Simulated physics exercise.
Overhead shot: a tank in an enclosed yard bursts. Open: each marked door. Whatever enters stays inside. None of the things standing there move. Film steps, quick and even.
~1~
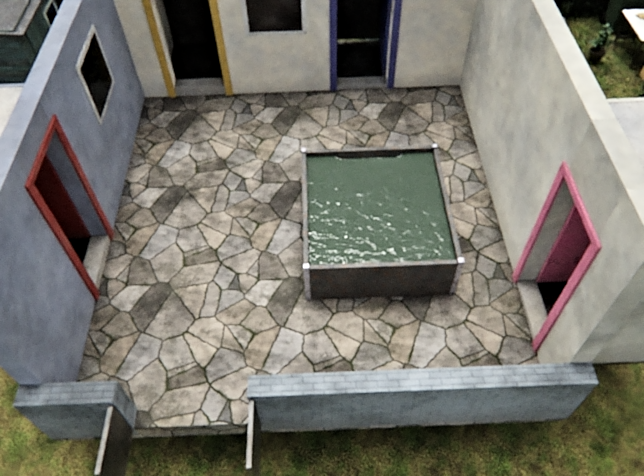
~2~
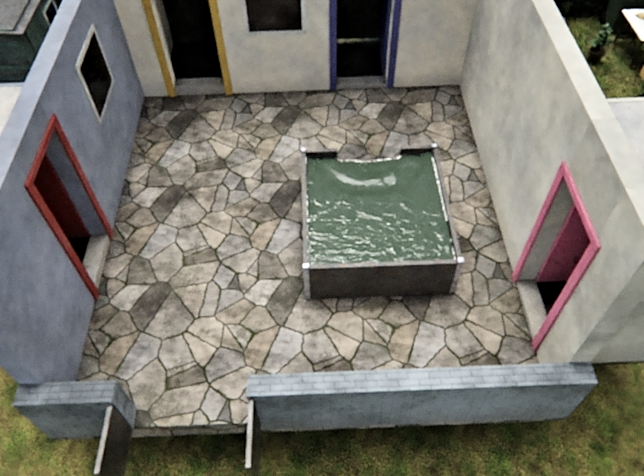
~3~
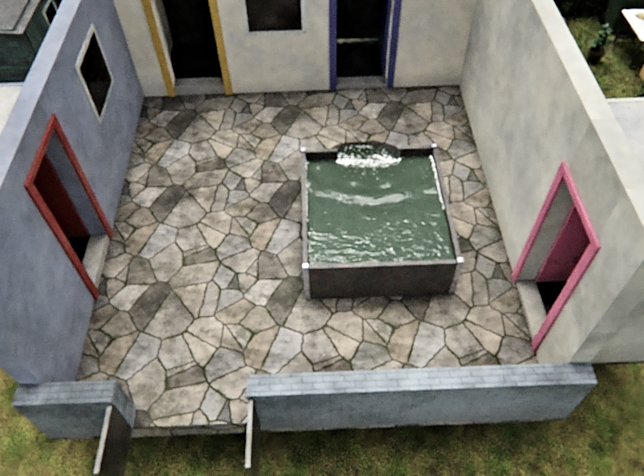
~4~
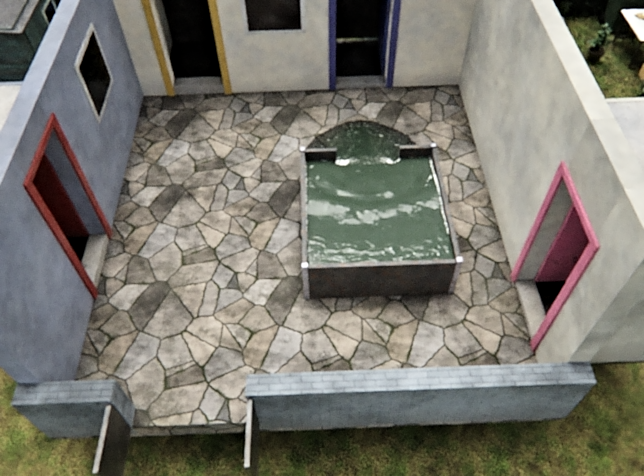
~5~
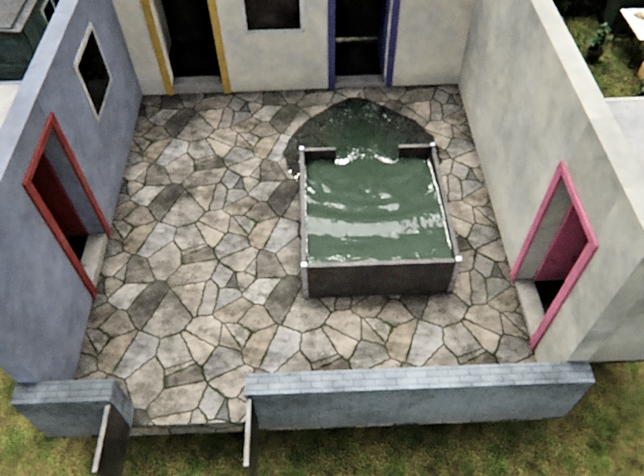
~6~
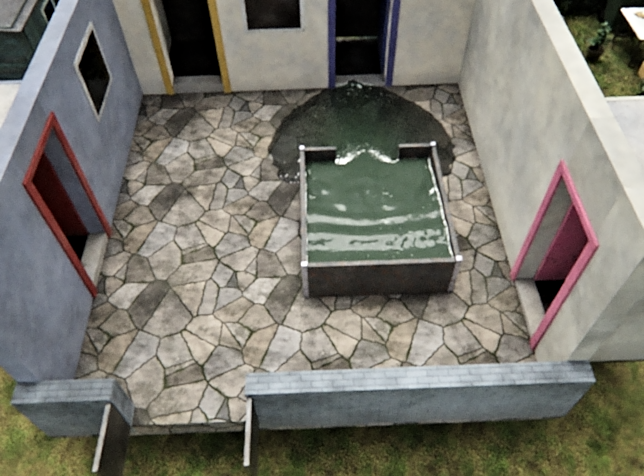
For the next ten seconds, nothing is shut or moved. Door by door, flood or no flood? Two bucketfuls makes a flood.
One by one: The yellow door doesn't get too much water coming through, the blue door gets too much water coming through, the pink door doesn't get too much water coming through, the red door doesn't get too much water coming through.
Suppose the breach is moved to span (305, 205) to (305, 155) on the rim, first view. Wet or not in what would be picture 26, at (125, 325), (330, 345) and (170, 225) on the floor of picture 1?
The first spot is soaked, the second spared and the third soaked.
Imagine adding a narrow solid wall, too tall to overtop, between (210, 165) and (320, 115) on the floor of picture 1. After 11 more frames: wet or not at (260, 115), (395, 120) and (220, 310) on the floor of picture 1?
Results in order: Swamped / swamped / bone-dry.
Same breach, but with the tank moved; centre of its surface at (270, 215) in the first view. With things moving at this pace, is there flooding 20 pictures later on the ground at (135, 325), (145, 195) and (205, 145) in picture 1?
Taking the three spots in that order, I'd say spared, then drenched, then drenched.
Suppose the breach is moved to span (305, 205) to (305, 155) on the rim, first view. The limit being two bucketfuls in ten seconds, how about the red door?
The red one floods.
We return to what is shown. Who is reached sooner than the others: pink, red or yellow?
It's the yellow one.
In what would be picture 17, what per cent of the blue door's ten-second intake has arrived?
That comes out to 45 per cent by my count.
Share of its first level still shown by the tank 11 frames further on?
Around 60 percent.
A moment on, water covers 25 % of the floor; the yellow door not reached, the blue door over two buckets in, the pink door not reached, the red door not reached.
Next, water covers 30 % of the floor; the yellow door wet at the sill, nothing in, the blue door far over two buckets in, the pink door not reached, the red door not reached.
Then, water covers 40 % of the floor; the yellow door wet at the sill, nothing in, the blue door far over two buckets in, the pink door not reached, the red door not reached.
Later, water covers 75 % of the floor; the yellow door wet at the sill, nothing in, the blue door far over two buckets in, the pink door wet at the sill, nothing in, the red door wet at the sill, nothing in.
In the end, water covers 90 % of the floor; the yellow door wet at the sill, nothing in, the blue door far over two buckets in, the pink door wet at the sill, nothing in, the red door wet at the sill, nothing in.
